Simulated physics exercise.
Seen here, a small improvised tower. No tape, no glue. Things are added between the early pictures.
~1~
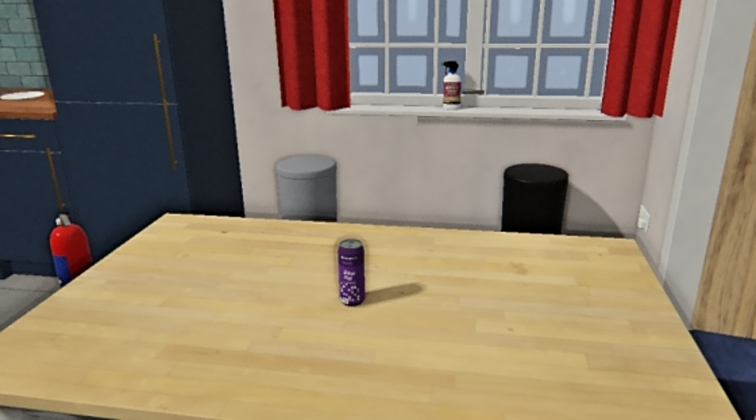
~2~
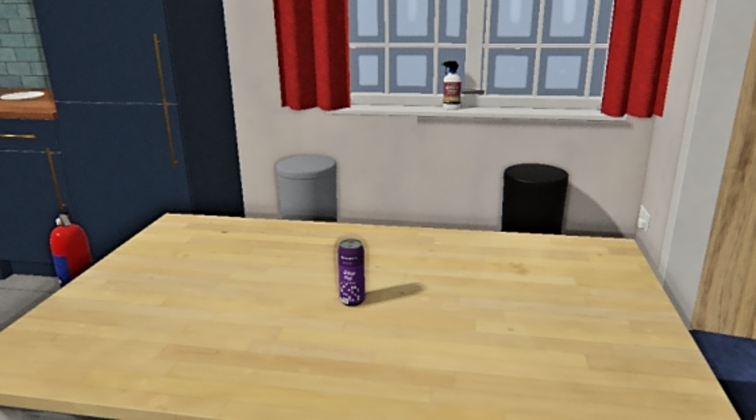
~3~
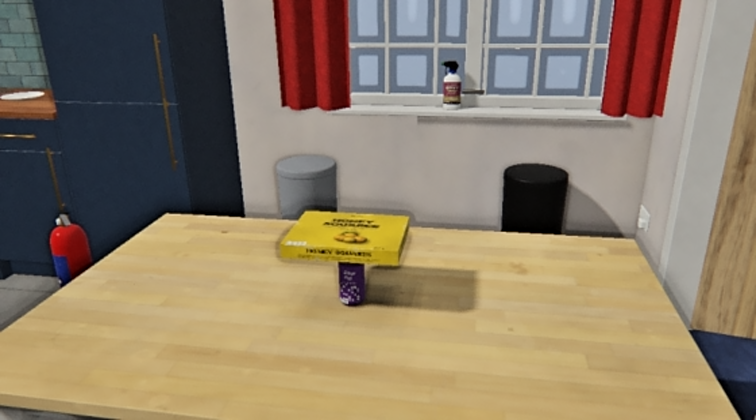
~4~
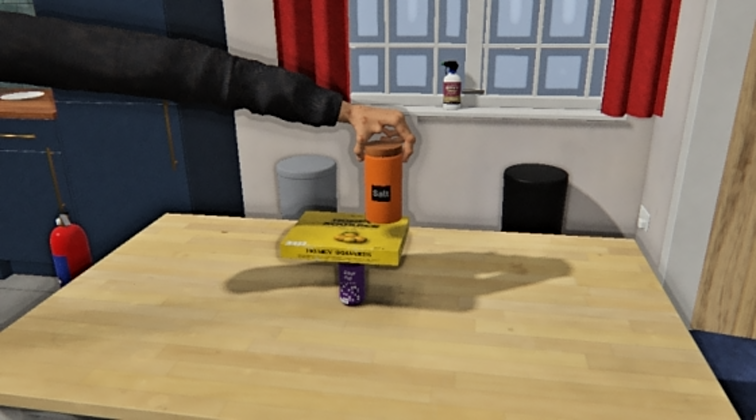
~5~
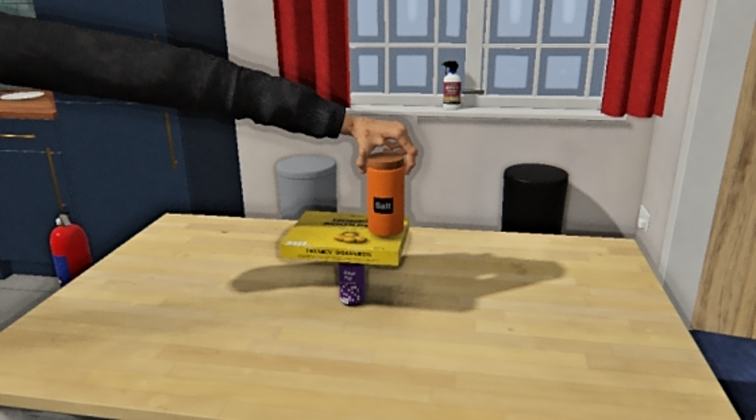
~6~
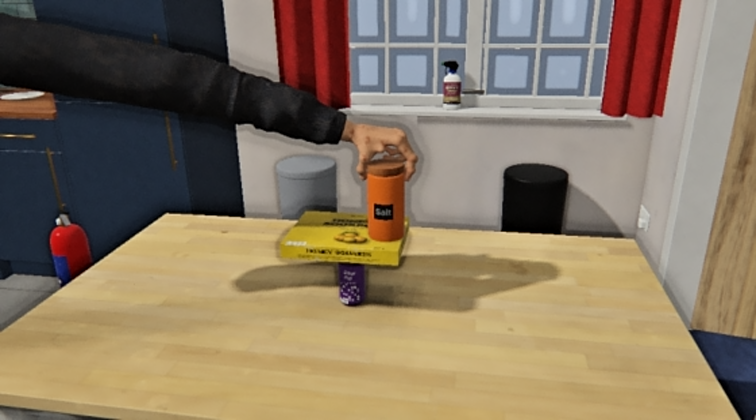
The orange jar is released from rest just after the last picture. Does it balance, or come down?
It loses its balance.
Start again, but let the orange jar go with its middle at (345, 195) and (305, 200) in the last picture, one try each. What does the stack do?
First try: It stays up; second try: It gives way.
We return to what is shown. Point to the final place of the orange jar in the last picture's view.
Near (447, 307).
Then, 0.40 s after the last picture, orange jar now fallen; yellow packet tipped 56° from how it was.
Then, 0.50 s after the last picture, yellow packet on its side.
Then, 0.80 s after the last picture, yellow packet now fallen.
By the end, fallen, yellow packet and orange jar; purple can in place. Seen from the same camera at the end, orange jar near (447, 307). The stack comes apart.
